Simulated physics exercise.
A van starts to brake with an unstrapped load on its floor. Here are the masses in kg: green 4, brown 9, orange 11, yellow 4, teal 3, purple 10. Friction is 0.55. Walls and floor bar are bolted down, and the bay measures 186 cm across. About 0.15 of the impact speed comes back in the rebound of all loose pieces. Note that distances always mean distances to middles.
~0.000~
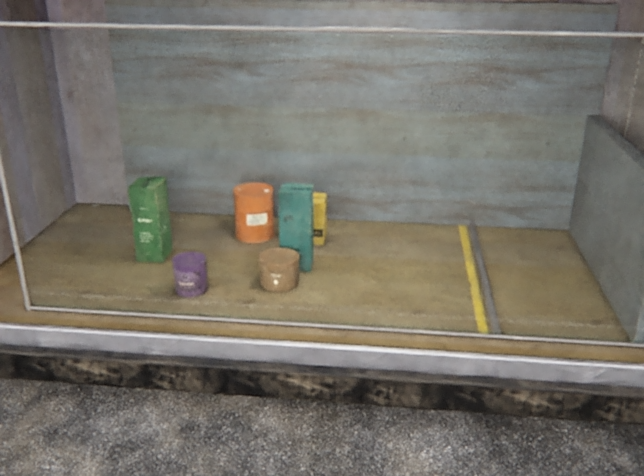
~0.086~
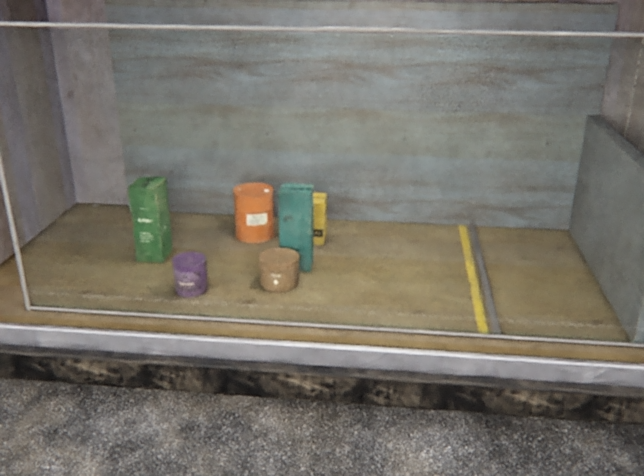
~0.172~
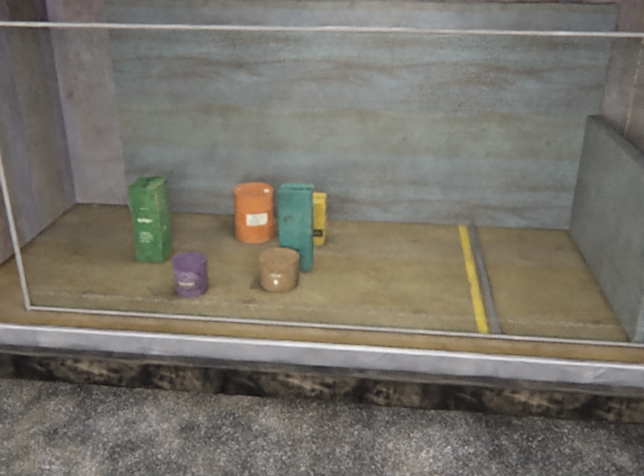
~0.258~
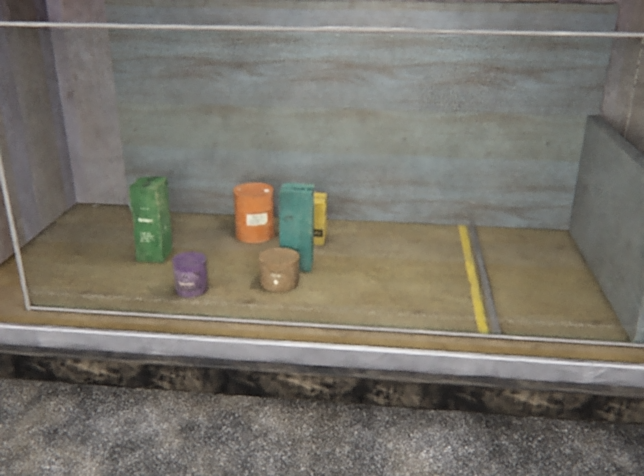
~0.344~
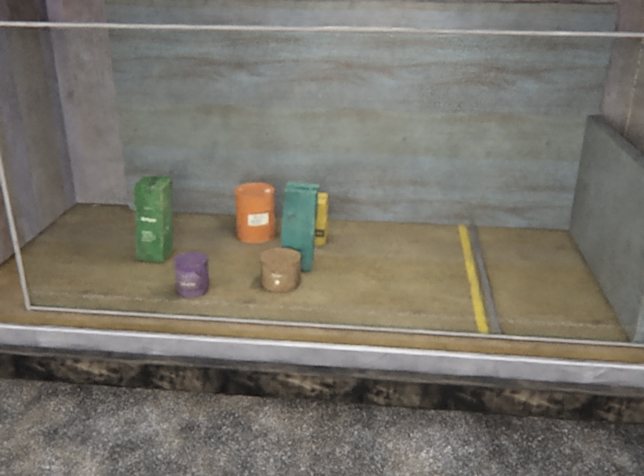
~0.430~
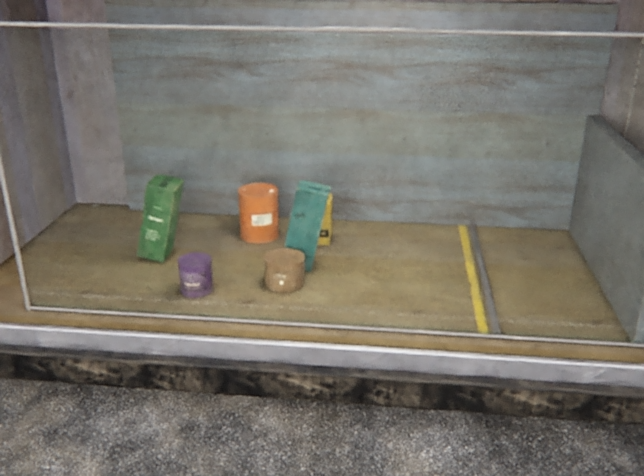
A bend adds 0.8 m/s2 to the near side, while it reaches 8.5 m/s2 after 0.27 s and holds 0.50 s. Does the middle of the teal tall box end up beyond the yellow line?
No.
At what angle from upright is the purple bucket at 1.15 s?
Roughly 0 degrees.
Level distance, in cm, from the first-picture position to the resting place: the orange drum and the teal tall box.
The orange drum finishes 100 off, while the teal tall box finishes 110 off.
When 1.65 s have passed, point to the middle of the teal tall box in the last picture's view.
Roughly (438, 264).
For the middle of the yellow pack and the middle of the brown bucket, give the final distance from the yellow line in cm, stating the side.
So the yellow pack stops 10 cm short, while the brown bucket stops 40 cm short.
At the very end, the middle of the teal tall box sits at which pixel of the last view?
Close to (438, 264).
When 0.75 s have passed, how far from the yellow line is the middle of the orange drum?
It is roughly 145 cm short of the mark.
After 0.75 s the teal tall box is 71 cm short of the yellow line, tilted 90°, near (380, 257) in the last picture's view.
After 1.15 s the teal tall box is 27 cm short of the yellow line, tilted 90°, near (438, 263) in the last picture's view.
After 1.65 s the teal tall box is 27 cm short of the yellow line, tilted 90°, near (438, 264) in the last picture's view; the green tall box 91 cm short of the yellow line, tilted 90°.
Final state at 3.1 s, green tall box stops short of the yellow line; brown bucket stops short of the yellow line; orange drum stops short of the yellow line; yellow pack stops short of the yellow line; teal tall box stops short of the yellow line; purple bucket stops short of the yellow line.
